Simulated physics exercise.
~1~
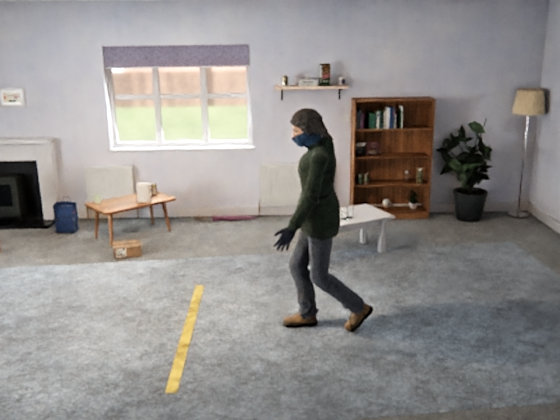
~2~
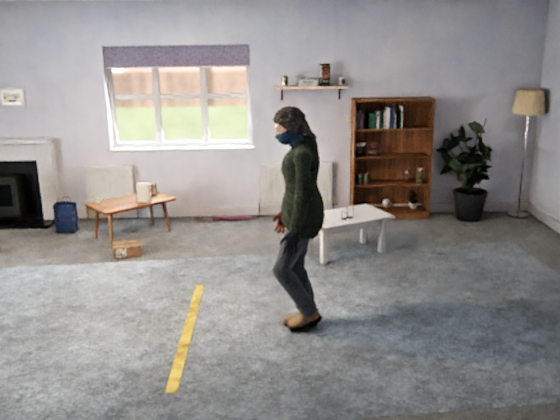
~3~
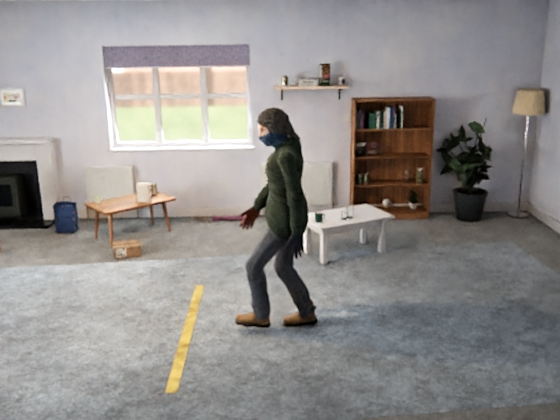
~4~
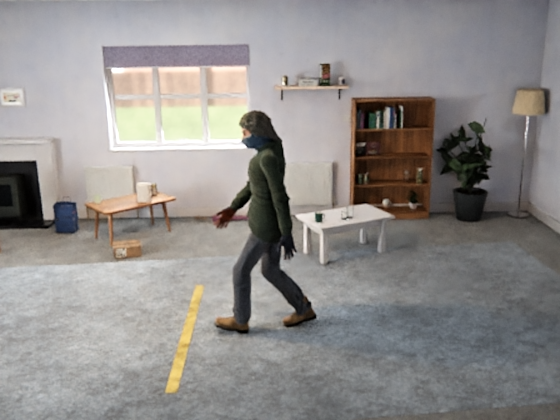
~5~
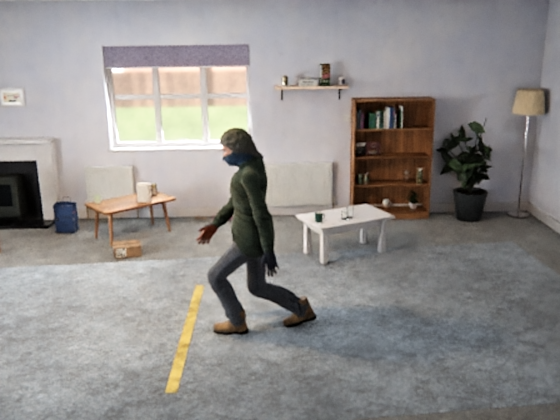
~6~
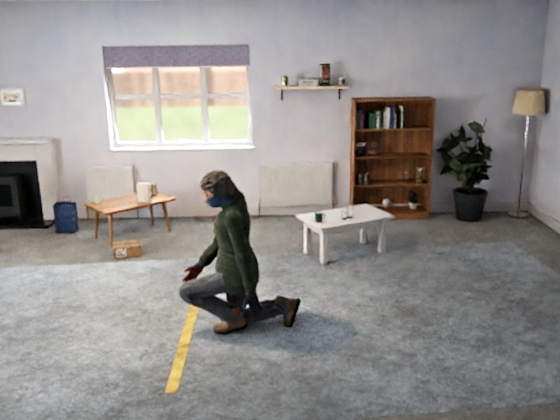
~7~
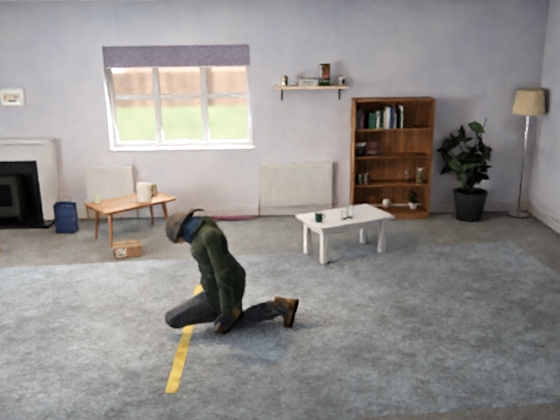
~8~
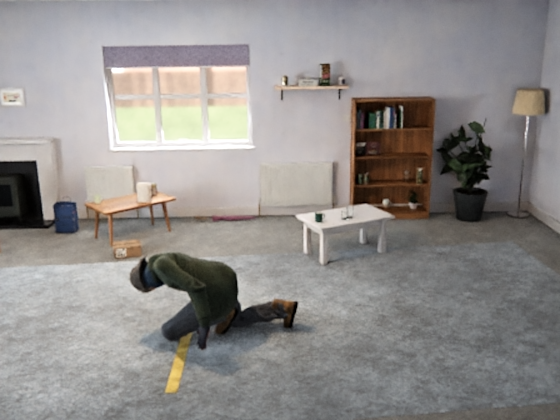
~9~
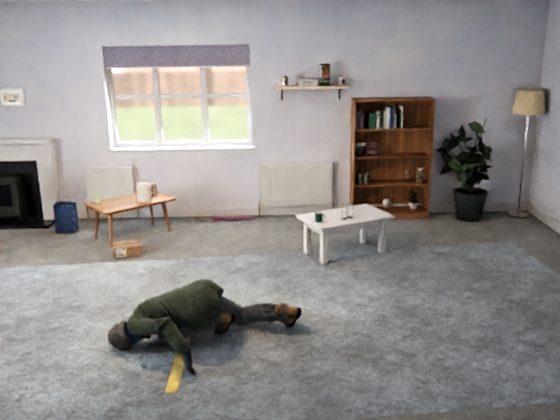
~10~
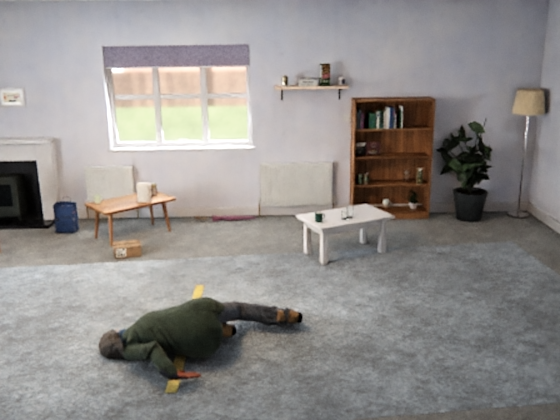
In a living room, a masked walker heading left sinks down and collapses across a yellow strip.
